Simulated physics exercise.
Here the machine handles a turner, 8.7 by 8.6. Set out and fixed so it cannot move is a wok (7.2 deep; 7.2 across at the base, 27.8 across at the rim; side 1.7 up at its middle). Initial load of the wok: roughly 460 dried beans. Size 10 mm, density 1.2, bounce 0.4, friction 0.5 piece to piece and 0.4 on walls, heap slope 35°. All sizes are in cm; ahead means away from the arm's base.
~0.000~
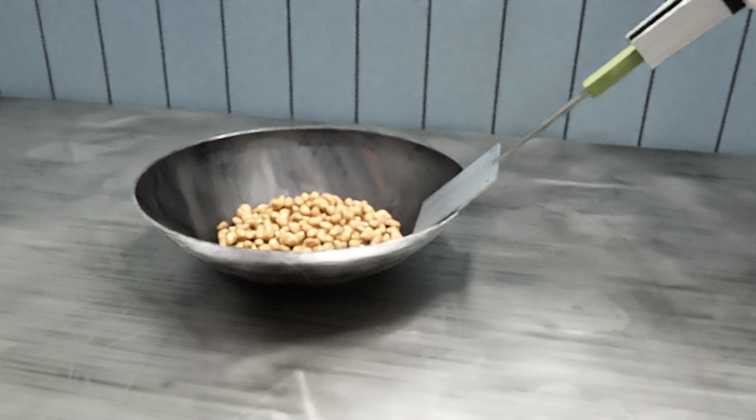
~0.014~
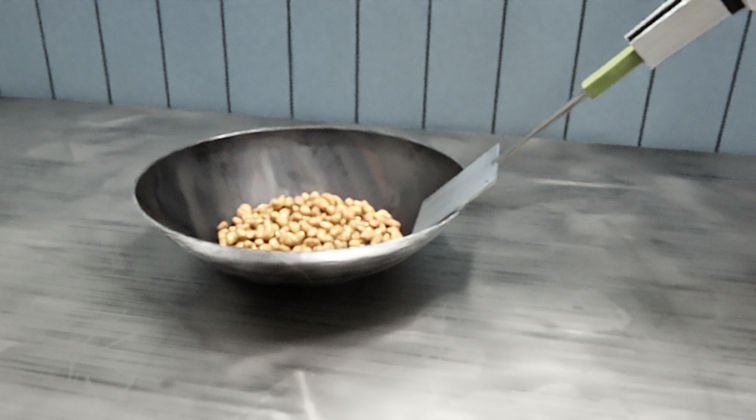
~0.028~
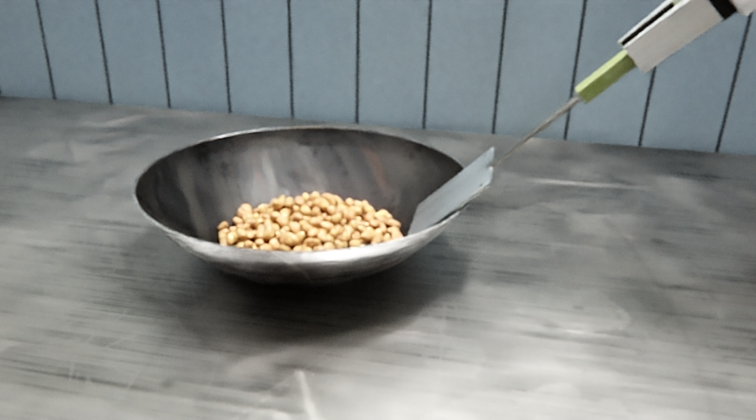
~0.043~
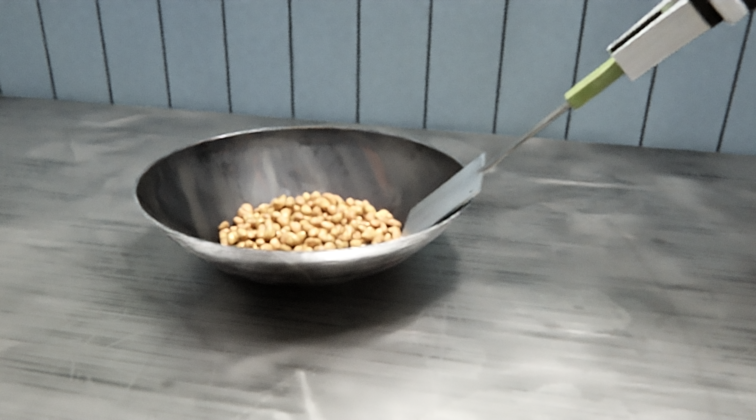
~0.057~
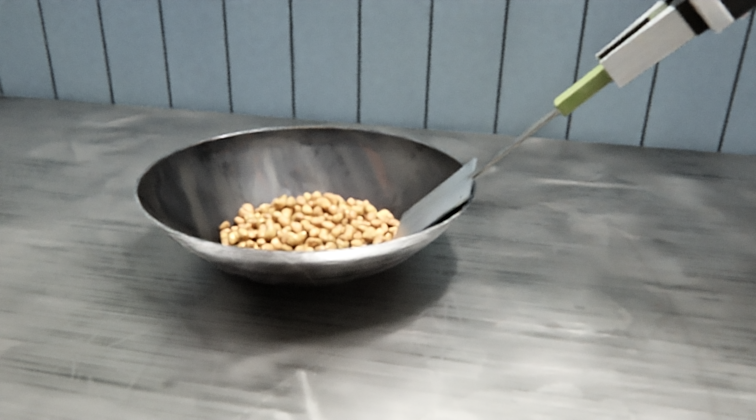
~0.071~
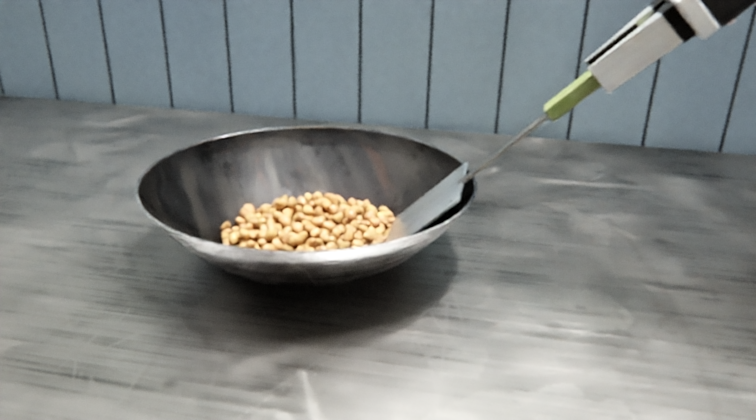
A dark metal wok sits on a streaked grey tabletop before a wall of blue-grey vertical panels, seen from slightly above by a still camera. Light brown beans lie heaped in the wok, and at the right a machine arm in white and black holds a turner with a green handle. The arm slowly moves the turner down and left along the wok's inner right side to the heap's edge, while the beans barely shift.
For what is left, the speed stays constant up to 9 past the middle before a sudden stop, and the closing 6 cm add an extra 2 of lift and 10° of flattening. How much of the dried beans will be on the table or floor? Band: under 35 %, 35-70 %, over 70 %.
Under 35 %.
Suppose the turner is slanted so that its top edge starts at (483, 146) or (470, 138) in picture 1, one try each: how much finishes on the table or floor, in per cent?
Some 15 per cent, then some 15 per cent.
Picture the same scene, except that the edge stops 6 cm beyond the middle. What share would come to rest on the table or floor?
My guess would be around 0 per cent.
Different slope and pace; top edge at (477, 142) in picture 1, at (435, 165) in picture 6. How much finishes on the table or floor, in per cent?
Near 20 in a hundred.
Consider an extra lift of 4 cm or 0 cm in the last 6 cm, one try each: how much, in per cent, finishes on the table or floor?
15 and 20 per cent.
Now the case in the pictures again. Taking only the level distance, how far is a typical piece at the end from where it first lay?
Roughly 7 cm.
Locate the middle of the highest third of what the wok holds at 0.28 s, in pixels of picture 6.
Around (204, 188).
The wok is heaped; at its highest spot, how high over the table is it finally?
Close to 7.5 centimetres high.
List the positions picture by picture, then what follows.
In the first picture, turner top edge at (498, 160), sloping 45°; upper third of the load around (309, 228), from x 220 to 395, top at y 195; 464 in the wok.
In the second picture, turner top edge at (497, 161), sloping 45°; upper third of the load around (309, 228), from x 220 to 395, top at y 195.
In the third picture, turner top edge at (492, 165), sloping 45°; upper third of the load around (310, 227), from x 220 to 395, top at y 195.
In the fourth picture, turner top edge at (482, 170), sloping 45°; upper third of the load around (310, 227), from x 225 to 400, top at y 195.
In the fifth picture, turner top edge at (473, 176), sloping 45°; upper third of the load around (310, 227), from x 225 to 400, top at y 195.
In the sixth picture, turner top edge at (463, 180), sloping 45°; upper third of the load around (312, 227), from x 225 to 395, top at y 195; 464 in the wok.
By 0.18 s, sloping 45°, highest piece 6 above the table; 464 in the wok.
By 0.28 s, sloping 42°, highest piece 8 above the table; 464 in the wok.
By 0.53 s, sloping 35°, highest piece 8 above the table; 411 in the wok, 44 on the table or floor, 9 on the blade or in flight.
By 1.58 s, sloping 35°, highest piece 8 above the table; 411 in the wok, 53 on the table or floor.
Final count, 411 in the wok, 53 on the table or floor. That is 11 % on the table or floor.
